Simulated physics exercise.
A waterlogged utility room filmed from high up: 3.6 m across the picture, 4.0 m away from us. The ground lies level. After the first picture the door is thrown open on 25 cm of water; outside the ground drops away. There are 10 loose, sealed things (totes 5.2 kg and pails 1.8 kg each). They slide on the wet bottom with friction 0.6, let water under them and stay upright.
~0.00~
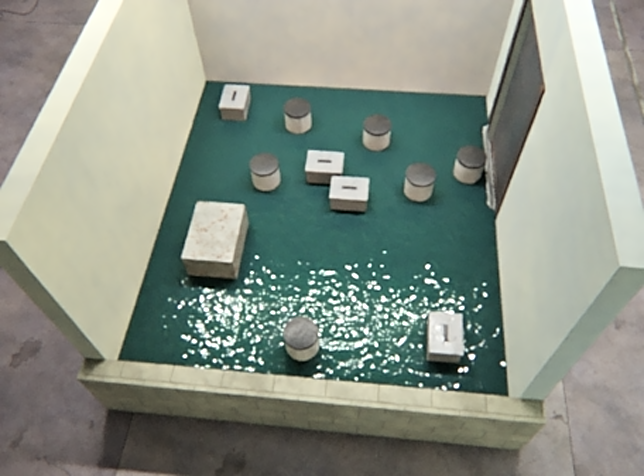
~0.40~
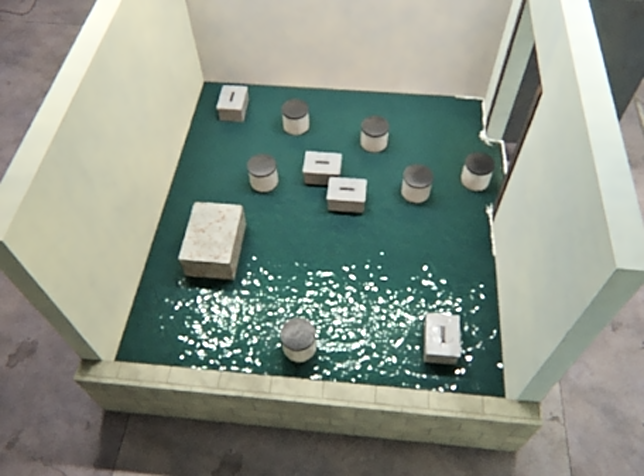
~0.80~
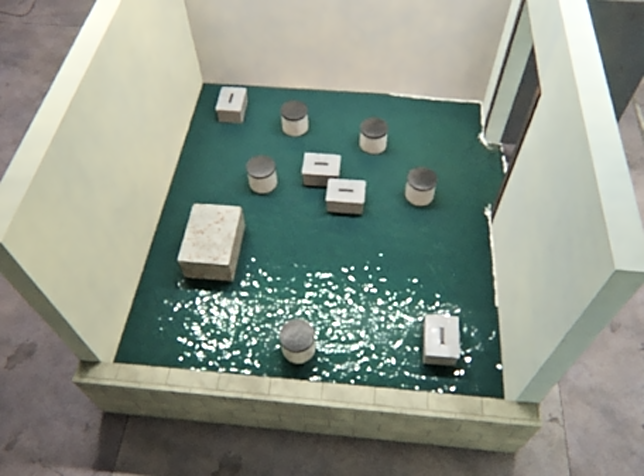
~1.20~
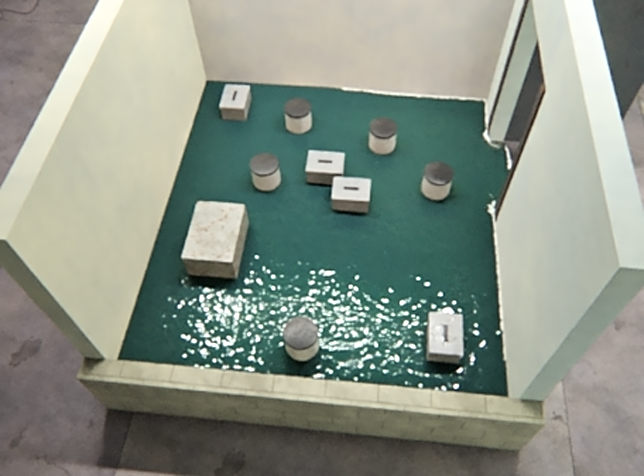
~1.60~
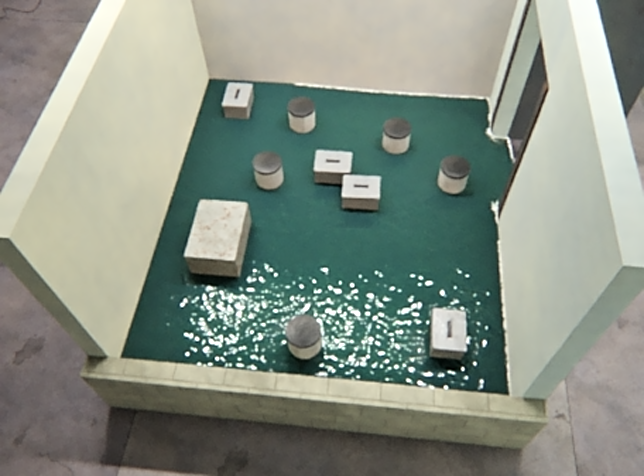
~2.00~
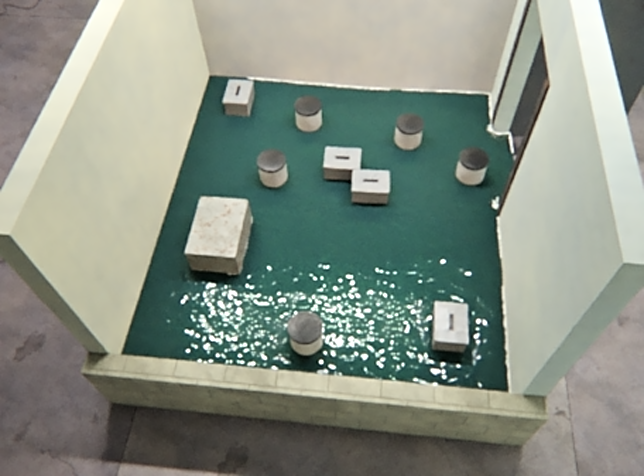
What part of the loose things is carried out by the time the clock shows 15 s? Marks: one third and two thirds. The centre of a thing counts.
It is two thirds or more.
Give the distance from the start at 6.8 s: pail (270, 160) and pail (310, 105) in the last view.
In turn: 60 cm, 100 cm.
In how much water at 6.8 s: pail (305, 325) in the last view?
Roughly 17 cm.
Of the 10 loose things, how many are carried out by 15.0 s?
7 of them.
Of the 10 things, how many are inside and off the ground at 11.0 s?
5 of them.
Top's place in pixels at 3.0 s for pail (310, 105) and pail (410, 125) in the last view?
Near (333, 103) and (443, 118).
After 3.0 s 2 of 10 are out; 8 afloat.
After 6.8 s 4 of 10 are out; 6 afloat.
After 11.0 s 5 of 10 are out; 5 afloat.
After 15.0 s 7 of 10 are out; 3 afloat.
